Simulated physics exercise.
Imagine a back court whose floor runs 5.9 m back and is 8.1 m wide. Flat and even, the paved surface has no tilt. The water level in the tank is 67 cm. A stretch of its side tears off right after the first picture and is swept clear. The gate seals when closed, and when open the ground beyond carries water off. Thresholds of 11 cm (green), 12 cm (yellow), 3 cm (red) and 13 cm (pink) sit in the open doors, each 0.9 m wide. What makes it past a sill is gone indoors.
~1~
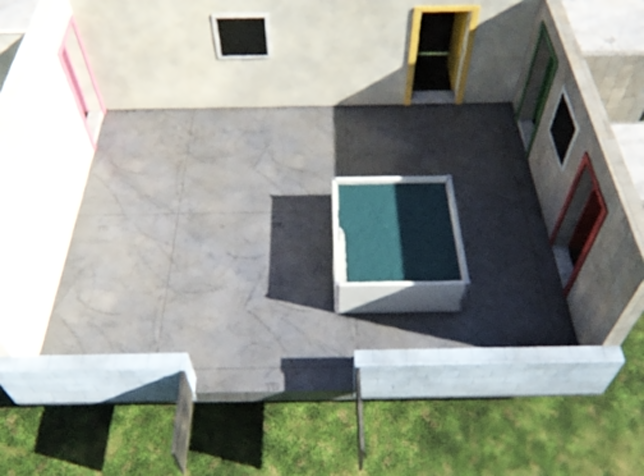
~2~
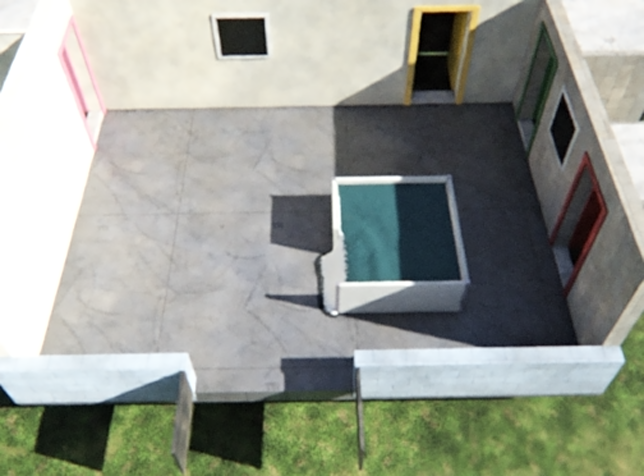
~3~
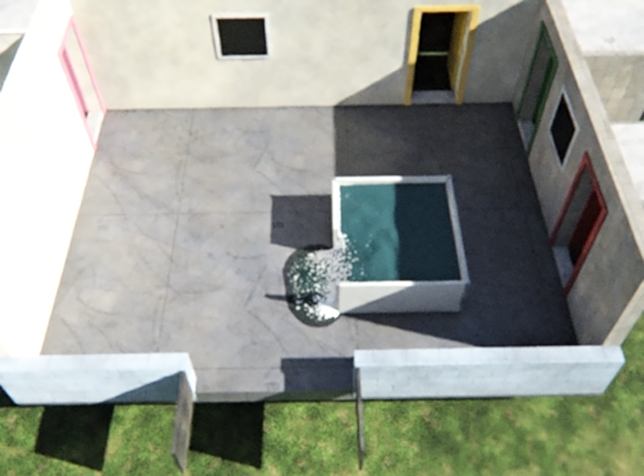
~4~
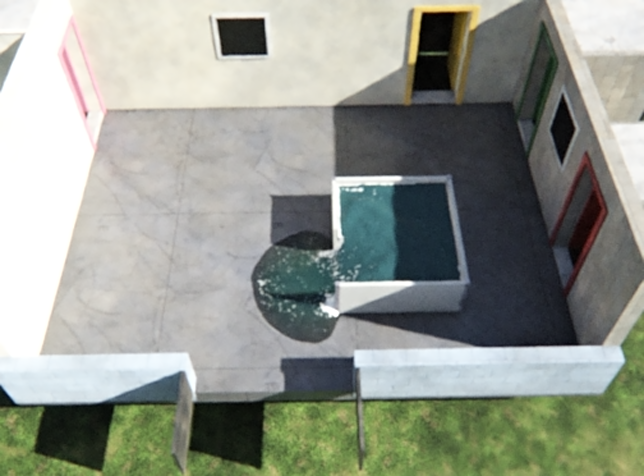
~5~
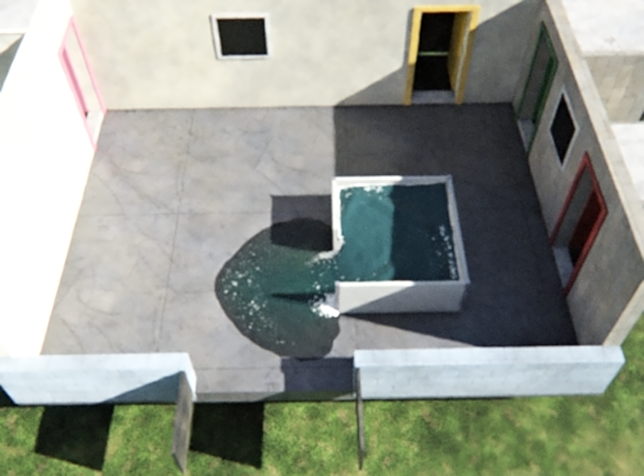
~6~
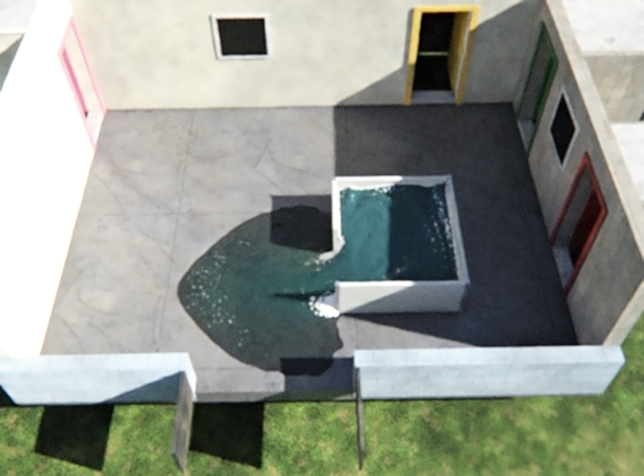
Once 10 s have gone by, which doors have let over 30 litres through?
Taking each door: The green door has not let over 30 litres through; the yellow door has not let over 30 litres through; the red door has not let over 30 litres through; the pink door has not let over 30 litres through.
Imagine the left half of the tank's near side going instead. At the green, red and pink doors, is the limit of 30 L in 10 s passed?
Door green stays within, door red goes beyond, door pink stays within.
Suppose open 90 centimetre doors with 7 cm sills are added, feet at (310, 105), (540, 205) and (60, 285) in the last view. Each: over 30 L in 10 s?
In that order: Short of it, short of it, beyond it.
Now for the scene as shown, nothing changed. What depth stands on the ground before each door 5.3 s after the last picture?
In centimetres - green: 0, yellow: 0, red: 0, pink: 13.
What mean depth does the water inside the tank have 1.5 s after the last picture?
The average depth is around 36 cm.
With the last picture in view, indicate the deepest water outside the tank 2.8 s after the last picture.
Roughly pixel (95, 379).
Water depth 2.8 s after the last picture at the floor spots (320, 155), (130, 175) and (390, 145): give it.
Depths in turn: Roughly 0, 6 and 0 centimetres.
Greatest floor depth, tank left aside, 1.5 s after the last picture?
Up to near 38 cm.
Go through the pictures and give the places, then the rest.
In the first frame, the tank at (396, 231) is whole and still, 67 cm deep.
In the second frame, the front is at (326, 256), 0.6 m from the gap at (338, 275); 0.2 m2 of floor is under water; 67 cm left at the back of the tank.
In the third frame, water pours out at (338, 276) and has run 0.9 m, to (293, 259); typically 10 cm deep outside, 67 cm at the tank's back.
In the fourth frame, water pours out at (338, 276) and has run 1.3 m, to (260, 269); typically 7 cm deep outside, 67 cm at the tank's back.
In the fifth frame, water pours out at (338, 276) and has run 1.9 m, to (221, 294); typically 5 cm deep outside, 62 cm at the tank's back.
In the sixth frame, the front is at (183, 295), 2.5 m from the gap at (338, 276); 4.9 m2 of floor is under water; 56 cm left at the back of the tank.
Then, 0.7 s after the last picture water covers 30 % of the floor and is deepest (34 cm) near (327, 292); green door not reached, yellow door not reached, red door not reached, pink door not reached.
Then, 1.5 s after the last picture water covers 35 % of the floor and is deepest (38 cm) near (48, 368); green door not reached, yellow door not reached, red door not reached, pink door not reached.
Then, 2.8 s after the last picture water covers 40 % of the floor and is deepest (24 cm) near (95, 379); green door not reached, yellow door not reached, red door not reached, pink door 7 cm at the sill, 0 L in.
Then, 5.3 s after the last picture water covers 50 % of the floor and is deepest (18 cm) near (104, 113); green door not reached, yellow door not reached, red door not reached, pink door 13 cm at the sill, 3 L in.
Then, 9.3 s after the last picture water covers 75 % of the floor and is deepest (10 cm) near (104, 113); green door 8 cm at the sill, 0 L in, yellow door 3 cm at the sill, 0 L in, red door not reached, pink door 10 cm at the sill, 7 L in.
